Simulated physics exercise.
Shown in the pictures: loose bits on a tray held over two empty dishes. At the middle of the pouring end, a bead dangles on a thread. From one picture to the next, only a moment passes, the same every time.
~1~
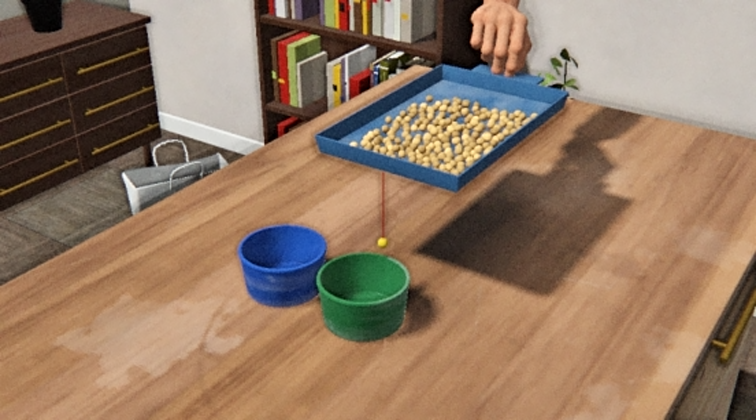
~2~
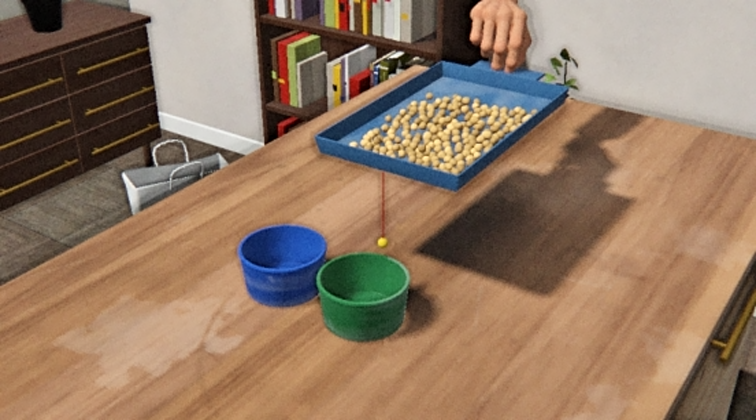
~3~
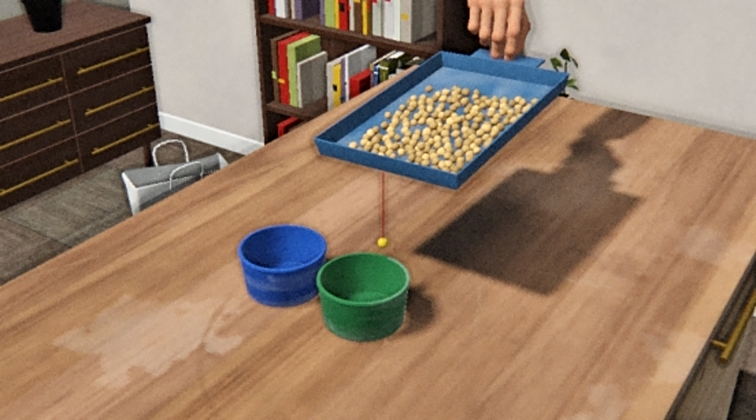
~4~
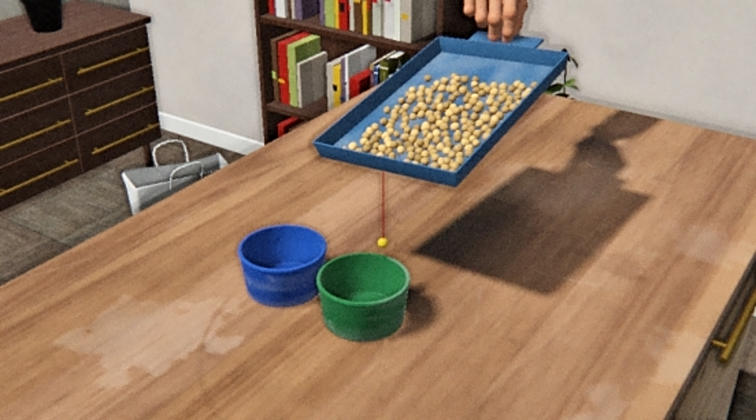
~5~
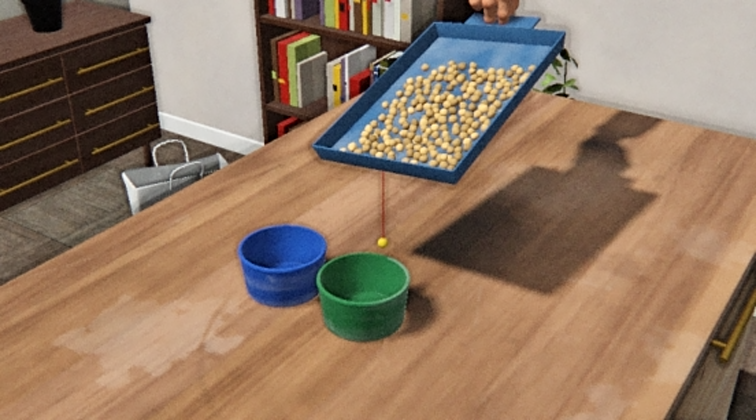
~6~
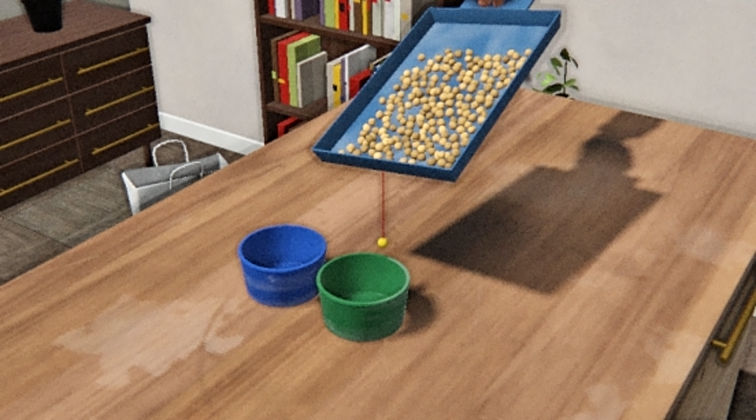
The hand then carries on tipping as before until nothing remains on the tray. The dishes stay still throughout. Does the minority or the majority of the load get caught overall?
Well, most of the load lands in the dishes, as it turns out.
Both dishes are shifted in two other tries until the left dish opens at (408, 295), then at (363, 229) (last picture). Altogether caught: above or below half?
Result - try one, below the halfway mark; try two, below the halfway mark.
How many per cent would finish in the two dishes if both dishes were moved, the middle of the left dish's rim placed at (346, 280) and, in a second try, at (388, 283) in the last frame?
Roughly 30 per cent, then roughly 10 per cent.
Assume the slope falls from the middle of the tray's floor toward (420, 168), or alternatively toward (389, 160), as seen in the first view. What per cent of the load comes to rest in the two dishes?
About 40 and 60 per cent.
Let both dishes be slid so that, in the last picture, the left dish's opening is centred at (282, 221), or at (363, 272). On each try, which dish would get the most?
First try: The right-side dish; second try: The left-side dish.
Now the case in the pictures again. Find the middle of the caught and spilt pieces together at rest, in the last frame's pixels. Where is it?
Around (316, 288), give or take.
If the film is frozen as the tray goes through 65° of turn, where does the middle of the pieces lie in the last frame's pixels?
Somewhere about pixel (380, 116).
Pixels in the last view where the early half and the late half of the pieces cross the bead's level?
Earlier portion about (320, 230); later portion about (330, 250).
Soon after the last picture, tray tipped steeply; all on the tray.
A little later, tray tipped past a quarter turn; nearly all on the tray; a stray few in the left dish; a stray few in the air.
Later still, tray tipped past a quarter turn; about a quarter in the right dish; about a third in the left dish; about a third outside both.
At rest, tray tipped past a quarter turn; about a quarter in the right dish; about a third in the left dish; about a third outside both.
